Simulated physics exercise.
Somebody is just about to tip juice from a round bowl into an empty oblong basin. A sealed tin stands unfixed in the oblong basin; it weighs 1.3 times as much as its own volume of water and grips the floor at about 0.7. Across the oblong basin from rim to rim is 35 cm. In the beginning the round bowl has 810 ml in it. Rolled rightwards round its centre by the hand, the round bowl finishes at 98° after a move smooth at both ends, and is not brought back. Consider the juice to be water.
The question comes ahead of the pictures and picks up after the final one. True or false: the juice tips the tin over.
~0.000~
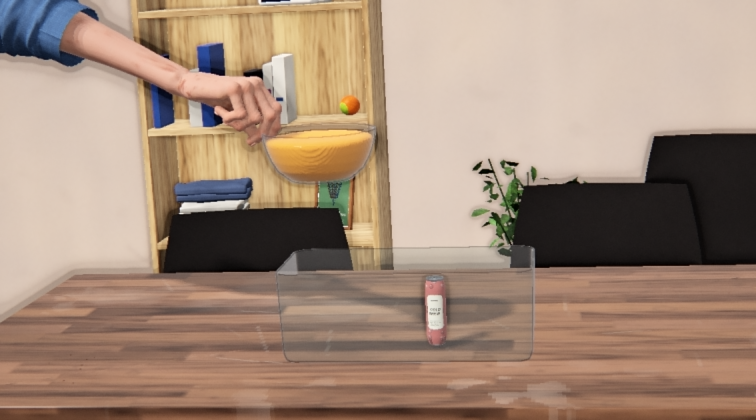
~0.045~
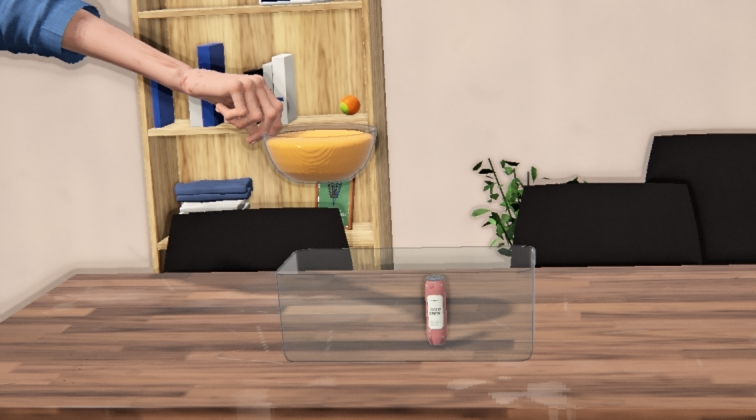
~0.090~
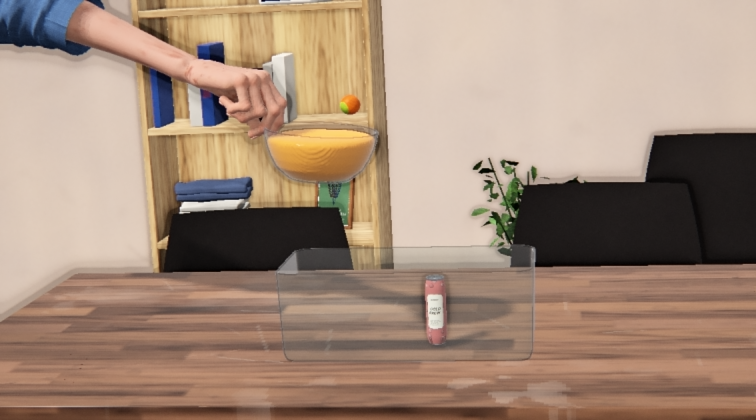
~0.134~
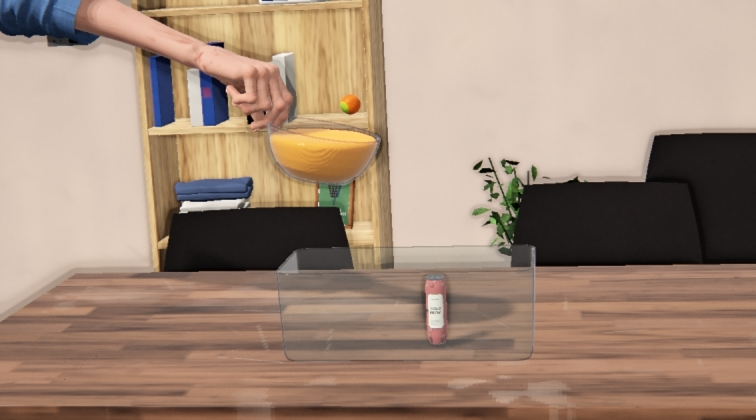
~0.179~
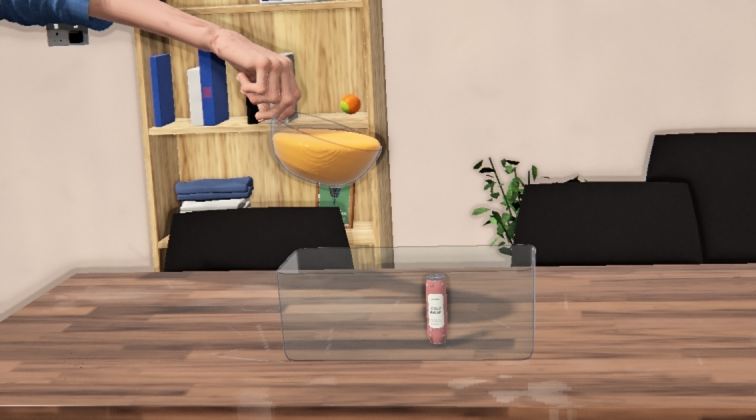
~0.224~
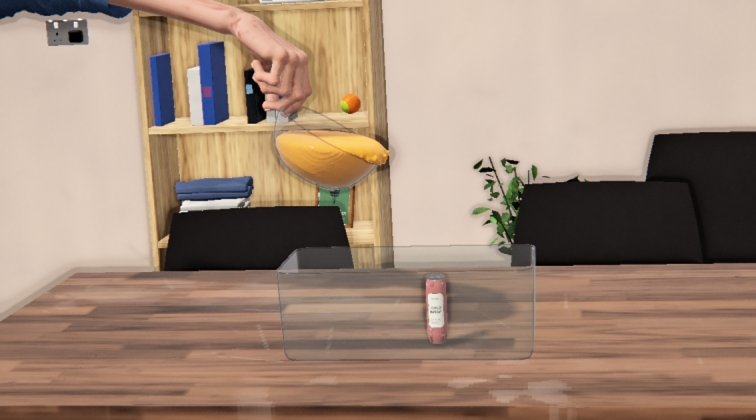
True.
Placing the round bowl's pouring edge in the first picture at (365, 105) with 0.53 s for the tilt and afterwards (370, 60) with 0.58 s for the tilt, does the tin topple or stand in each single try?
The tin overturns the first time and stays vertical the second time.
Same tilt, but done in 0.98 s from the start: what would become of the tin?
The tin remains upright.
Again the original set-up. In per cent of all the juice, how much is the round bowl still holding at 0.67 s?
I reckon near 1 per cent still sits there.
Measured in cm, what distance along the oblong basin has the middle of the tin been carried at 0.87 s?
Measured centre to centre, about 5 cm.
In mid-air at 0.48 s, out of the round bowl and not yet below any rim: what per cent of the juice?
Close to 48 in a hundred.
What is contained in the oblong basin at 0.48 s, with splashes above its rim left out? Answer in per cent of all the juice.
Around 38%.
Then, 0.48 s in, the tilt is 91° and 14 per cent is still to pour; the tin stands where it began.
Then, 0.67 s in, the tilt is 98° and 1 per cent is still to pour; the tin leans 7°.
Then, 0.87 s in, the tilt is 98° and 0 per cent is still to pour; the tin leans 41°.
Then, 1.08 s in, the tilt is 98° and 0 per cent is still to pour; the tin lies on its side.
Finally, the tin lies on its side.
